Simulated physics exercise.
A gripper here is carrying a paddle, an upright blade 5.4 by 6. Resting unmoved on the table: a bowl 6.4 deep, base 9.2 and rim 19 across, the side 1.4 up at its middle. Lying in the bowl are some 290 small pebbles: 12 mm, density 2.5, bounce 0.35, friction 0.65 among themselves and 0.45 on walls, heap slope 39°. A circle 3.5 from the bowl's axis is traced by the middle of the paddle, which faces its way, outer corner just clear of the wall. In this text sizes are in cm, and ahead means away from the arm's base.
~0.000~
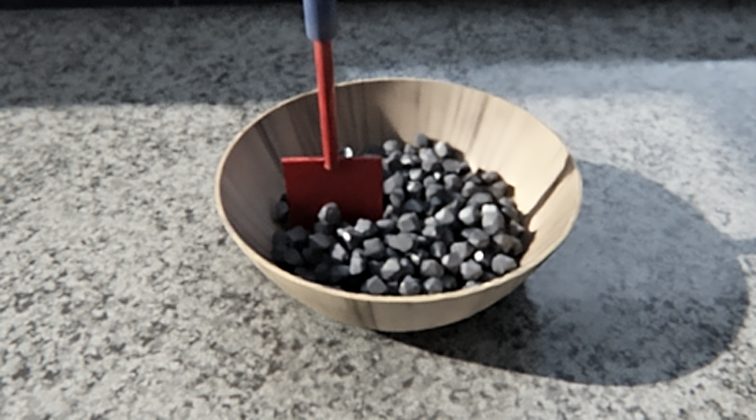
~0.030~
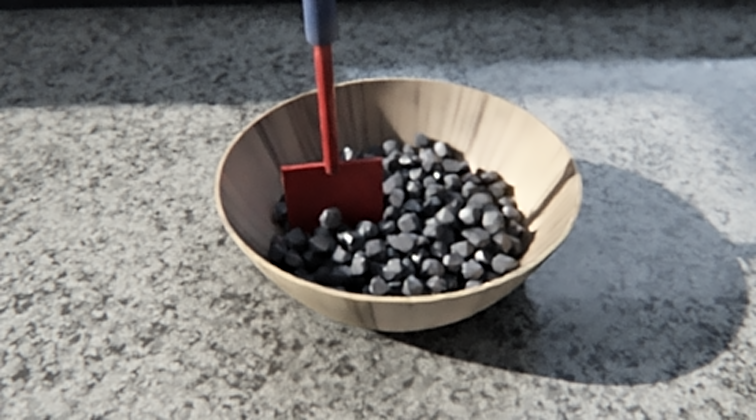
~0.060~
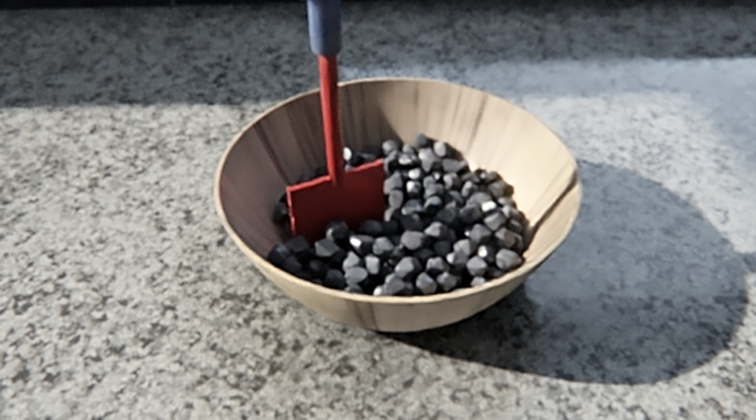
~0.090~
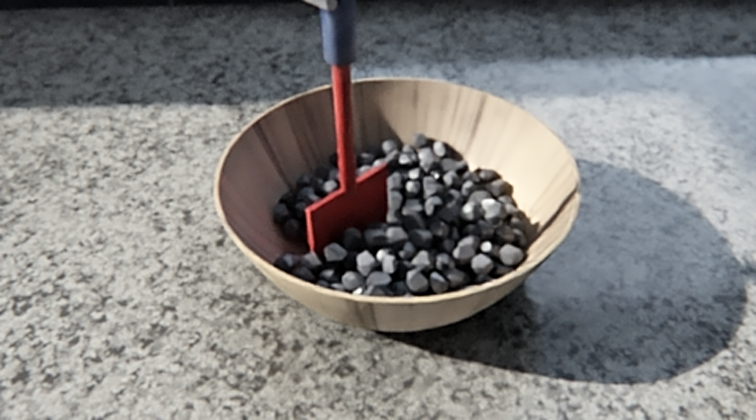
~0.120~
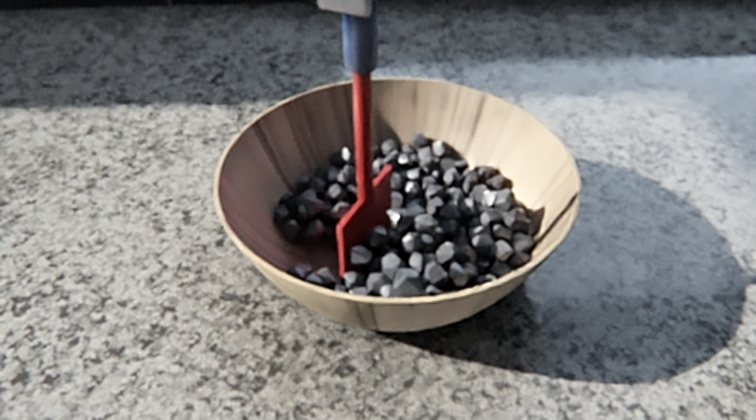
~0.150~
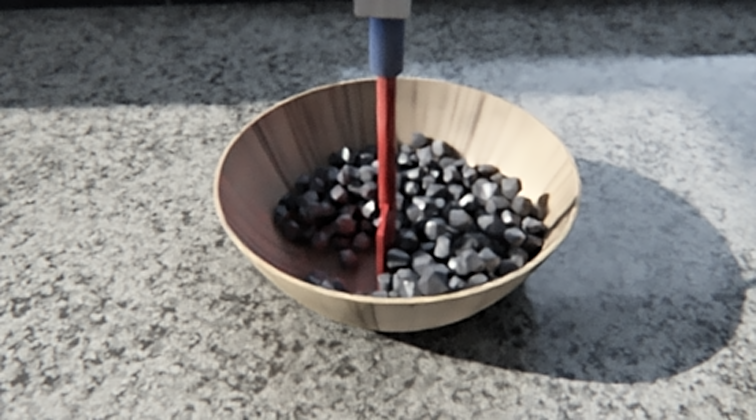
Red paddle held upright by a gripper sweeping through dark pebbles in a wooden bowl, turning edge-on as it pushes them rightward.
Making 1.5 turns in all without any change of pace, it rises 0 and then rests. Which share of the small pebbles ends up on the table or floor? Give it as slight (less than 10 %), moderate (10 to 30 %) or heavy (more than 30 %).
It is moderate.
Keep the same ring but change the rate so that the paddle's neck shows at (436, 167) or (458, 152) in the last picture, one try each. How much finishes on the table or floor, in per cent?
Well, about 35 percent the first time and about 45 percent the second.
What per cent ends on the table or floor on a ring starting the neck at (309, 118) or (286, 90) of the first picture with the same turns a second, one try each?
I'd guess some 30 and 10 percent.
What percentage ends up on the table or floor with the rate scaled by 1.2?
That gives some 25 percent.
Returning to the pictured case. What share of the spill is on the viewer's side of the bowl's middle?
Some 40 per cent.
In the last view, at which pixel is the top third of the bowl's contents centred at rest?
About (472, 157).
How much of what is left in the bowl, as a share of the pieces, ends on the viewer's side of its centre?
Some 30 per cent.
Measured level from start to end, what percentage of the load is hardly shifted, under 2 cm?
Around 0 per cent.
After 0.44 s, 259° round, highest piece 8 above the table; 267 in the bowl, 11 on the table or floor, 11 in flight or on the tool.
After 0.74 s, 78° round, highest piece 8 above the table; 243 in the bowl, 39 on the table or floor, 7 in flight or on the tool.
After 1.08 s, 180° round, highest piece 7 above the table; 226 in the bowl, 63 on the table or floor.
After 1.78 s, 180° round, highest piece 7 above the table; 226 in the bowl, 63 on the table or floor.
In the end, 226 in the bowl, 63 on the table or floor. That is 22 % on the table or floor.
